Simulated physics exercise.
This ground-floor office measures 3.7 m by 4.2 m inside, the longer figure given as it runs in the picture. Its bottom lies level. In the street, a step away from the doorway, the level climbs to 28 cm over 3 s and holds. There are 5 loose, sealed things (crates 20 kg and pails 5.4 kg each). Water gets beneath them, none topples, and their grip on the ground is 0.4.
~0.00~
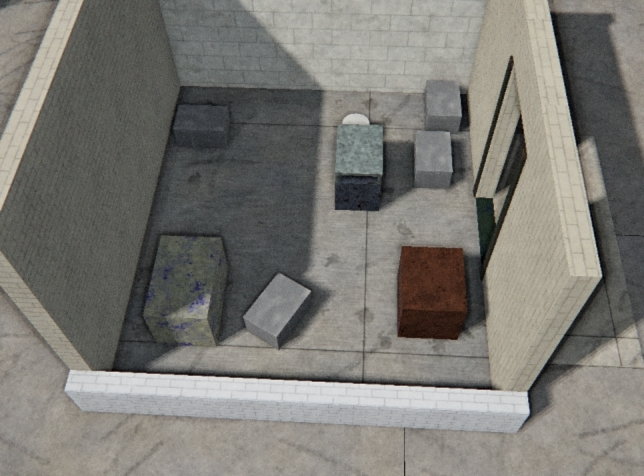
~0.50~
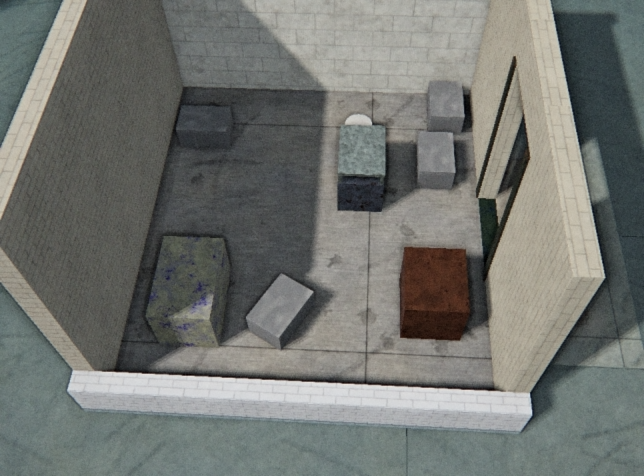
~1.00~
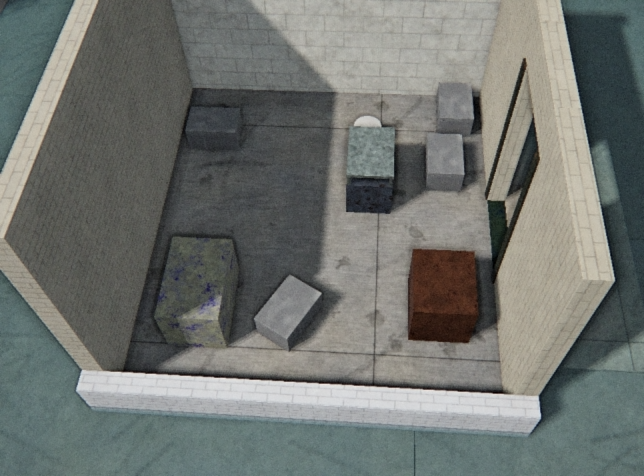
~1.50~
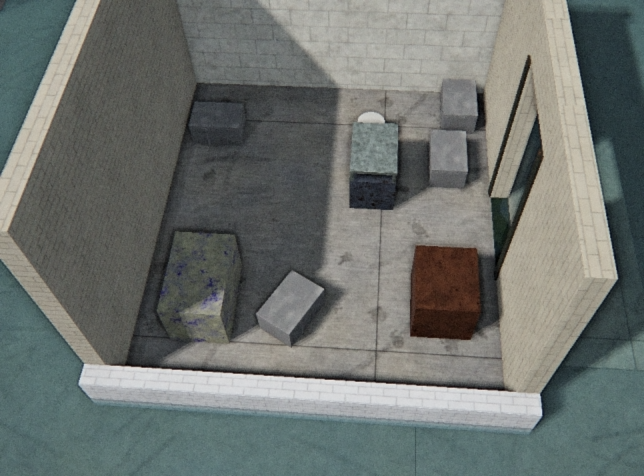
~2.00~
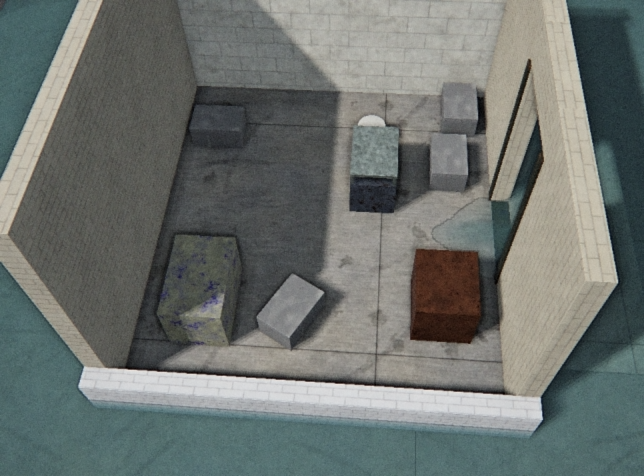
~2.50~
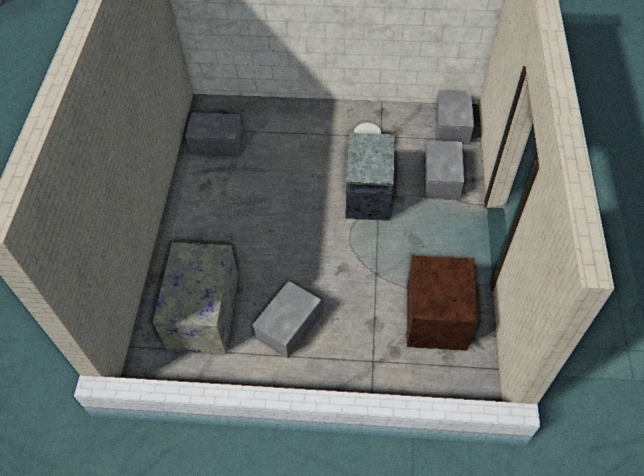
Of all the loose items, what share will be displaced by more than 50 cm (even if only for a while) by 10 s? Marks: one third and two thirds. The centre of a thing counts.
That comes to from one to two thirds.
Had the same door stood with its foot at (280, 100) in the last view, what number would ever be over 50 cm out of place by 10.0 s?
In that case 2 of them.
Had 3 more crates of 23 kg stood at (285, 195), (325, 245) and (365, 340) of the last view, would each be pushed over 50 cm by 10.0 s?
In that order: Under, over, short of it.
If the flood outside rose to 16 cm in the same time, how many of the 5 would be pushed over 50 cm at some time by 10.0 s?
In that case 0 of them.
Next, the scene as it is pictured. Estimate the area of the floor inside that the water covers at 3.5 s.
About 5.0 m2.
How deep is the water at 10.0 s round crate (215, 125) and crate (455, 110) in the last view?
Roughly 11 and 11 cm.
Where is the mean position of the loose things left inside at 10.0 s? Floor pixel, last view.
Around (379, 198).
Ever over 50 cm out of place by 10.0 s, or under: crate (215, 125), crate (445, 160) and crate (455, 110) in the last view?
In that order: Over, less, over.
After 3.5 s 0 of 5 are over 50 cm from their spots; 0 afloat.
After 4.5 s 0 of 5 are over 50 cm from their spots; 0 afloat.
After 7.0 s 0 of 5 are over 50 cm from their spots; 2 afloat.
After 10.0 s 3 of 5 are over 50 cm from their spots, and 3 have been at some point; 5 afloat.
